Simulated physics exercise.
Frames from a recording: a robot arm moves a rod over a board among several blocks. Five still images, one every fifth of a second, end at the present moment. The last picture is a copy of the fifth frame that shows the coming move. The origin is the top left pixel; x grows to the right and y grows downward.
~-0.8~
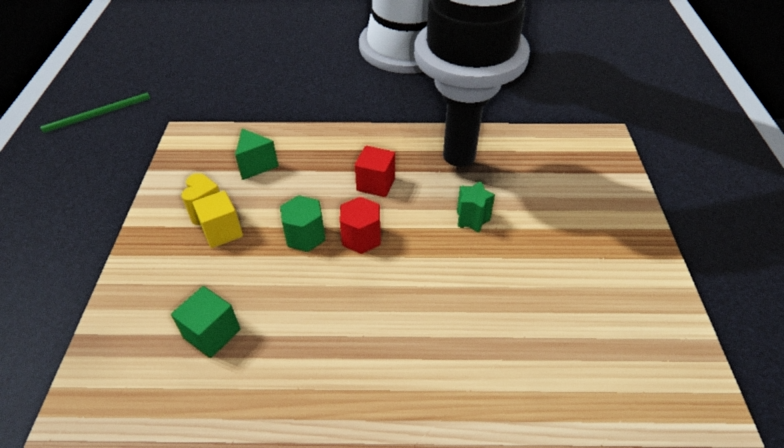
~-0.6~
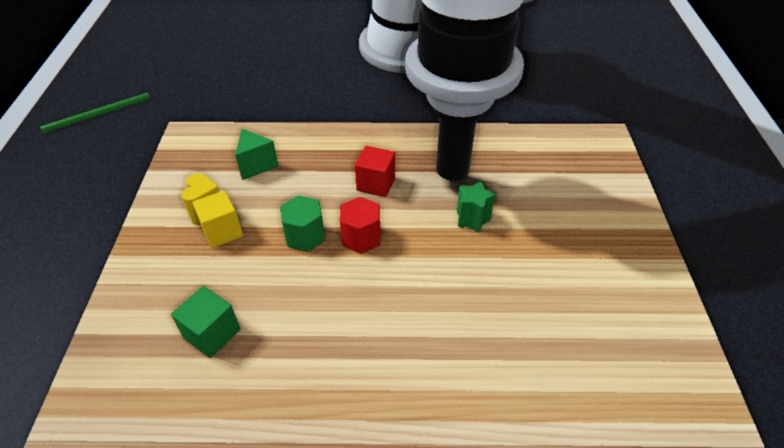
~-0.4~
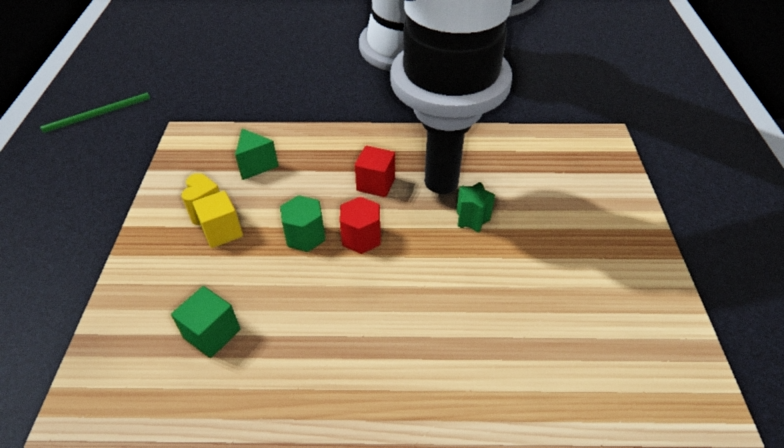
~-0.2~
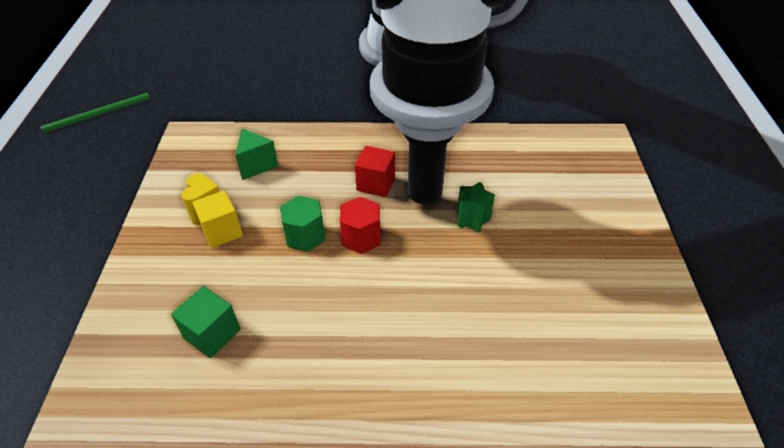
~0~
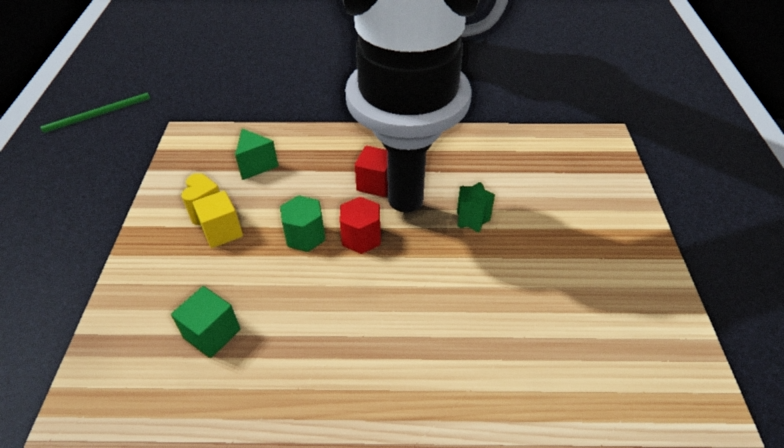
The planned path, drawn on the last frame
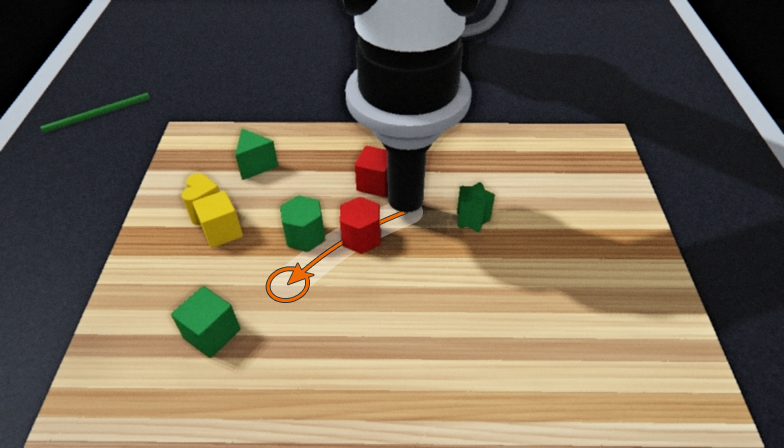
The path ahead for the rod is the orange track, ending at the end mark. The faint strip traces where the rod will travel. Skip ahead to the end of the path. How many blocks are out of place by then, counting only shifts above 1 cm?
I'd say two blocks get shifted by more than about 1 cm.
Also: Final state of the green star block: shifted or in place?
By then it is still where it was.
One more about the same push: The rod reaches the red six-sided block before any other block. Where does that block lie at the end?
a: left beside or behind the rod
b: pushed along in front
b.
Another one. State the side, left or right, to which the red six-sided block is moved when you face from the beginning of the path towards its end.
That block drifts left.
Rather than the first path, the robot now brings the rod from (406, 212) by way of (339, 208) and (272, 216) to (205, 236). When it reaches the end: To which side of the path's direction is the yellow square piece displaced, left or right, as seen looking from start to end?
Toward the left.
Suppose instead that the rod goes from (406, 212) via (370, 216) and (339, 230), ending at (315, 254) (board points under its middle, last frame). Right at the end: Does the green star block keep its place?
Yes, that is what happens.
Drawn move, from (406, 212) over (345, 241) to (288, 284).
What follows on the original path. One third of the way, rod at (364, 218); red six-sided block at (336, 226).
Two thirds of the way, rod at (324, 243); green six-sided block at (289, 214), turned 40° clockwise; red six-sided block at (296, 255).
At the end, rod at (285, 273); green six-sided block at (285, 215), turned 55° clockwise; red six-sided block at (255, 290); red square piece still; green star block still.
